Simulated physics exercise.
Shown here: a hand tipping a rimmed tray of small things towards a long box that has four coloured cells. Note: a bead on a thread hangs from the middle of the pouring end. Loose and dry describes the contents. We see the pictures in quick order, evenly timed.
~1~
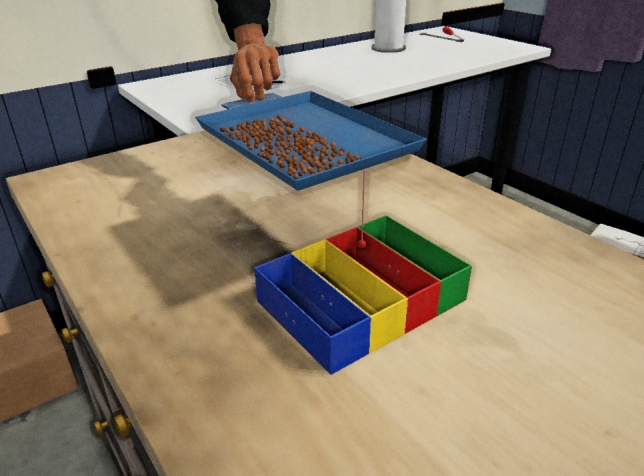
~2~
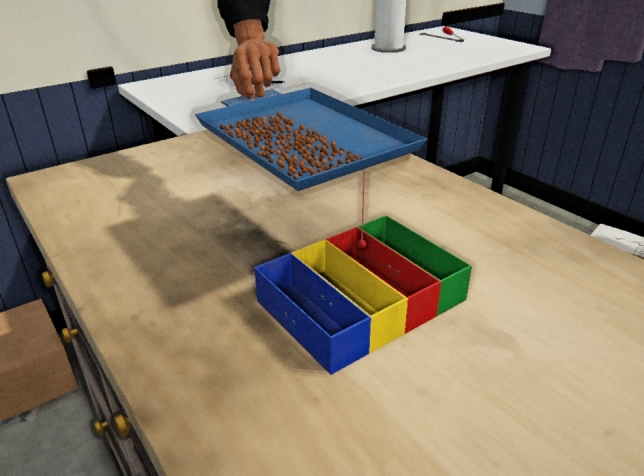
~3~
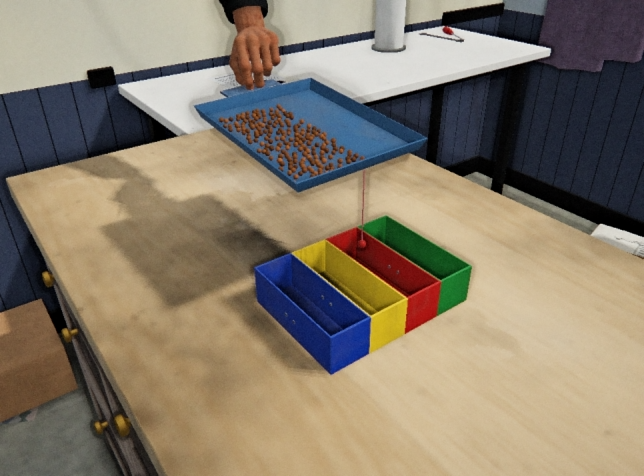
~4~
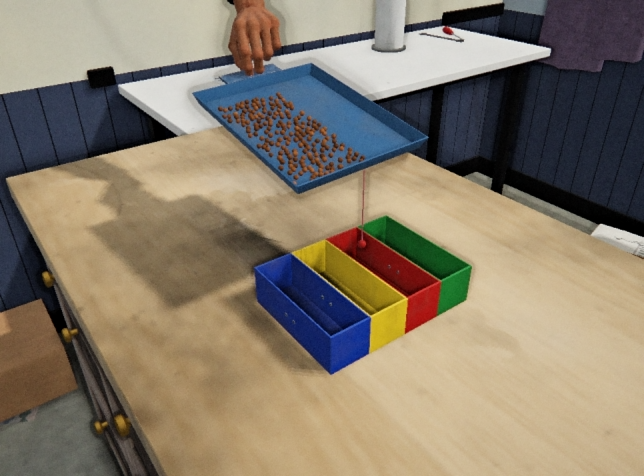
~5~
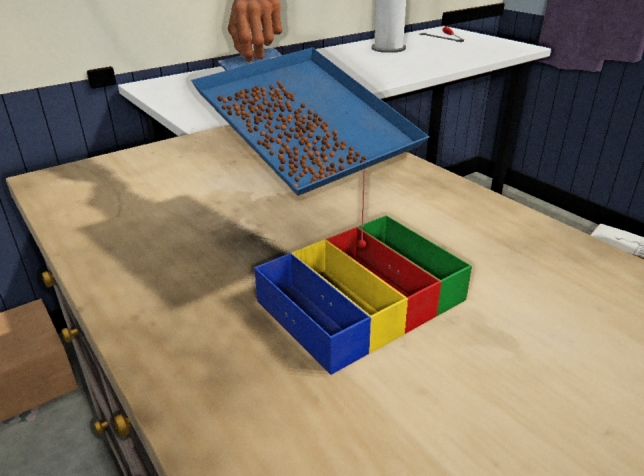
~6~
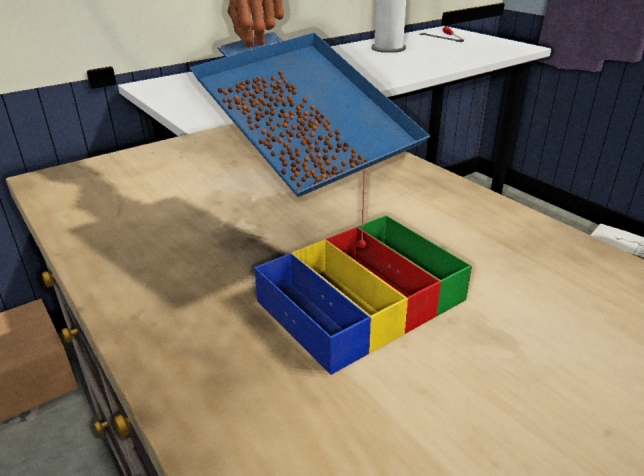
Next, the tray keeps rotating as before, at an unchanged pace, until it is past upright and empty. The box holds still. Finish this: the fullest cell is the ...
... Blue one.
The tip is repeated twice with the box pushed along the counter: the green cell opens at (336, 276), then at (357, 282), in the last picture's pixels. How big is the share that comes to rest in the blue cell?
First position: Some 0 %; second position: Some 0 %.
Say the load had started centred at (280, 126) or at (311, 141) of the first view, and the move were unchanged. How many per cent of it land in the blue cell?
Some 70 and then some 50 per cent.
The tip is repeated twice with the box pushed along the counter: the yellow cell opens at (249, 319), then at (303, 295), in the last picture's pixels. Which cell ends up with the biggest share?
First that green cell, then the yellow cell.
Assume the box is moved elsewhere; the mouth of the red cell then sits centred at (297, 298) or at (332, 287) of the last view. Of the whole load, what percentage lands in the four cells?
100 per cent, then 100 per cent.
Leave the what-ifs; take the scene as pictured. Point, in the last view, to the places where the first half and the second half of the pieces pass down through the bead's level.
Around (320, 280) at first; around (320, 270) after that.
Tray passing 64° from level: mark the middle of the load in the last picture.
(316, 194).
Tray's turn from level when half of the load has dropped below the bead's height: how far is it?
Approx. 85° from level.
Soon after the last picture, tray tipped steeply; about two thirds on the tray; a small part in the blue cell; a stray few in the yellow cell; about a quarter falling or outside the box.
A little later, tray tipped past a quarter turn; about two thirds in the blue cell; about a quarter in the yellow cell; a stray few in the red cell; a small part falling or outside the box.
Later still, tray tipped past a quarter turn; about two thirds in the blue cell; about a quarter in the yellow cell; a stray few in the red cell; a small part falling or outside the box.
At rest, tray tipped past a quarter turn; about two thirds in the blue cell; about a quarter in the yellow cell; a stray few in the red cell; none in the green cell; a small part outside the box.
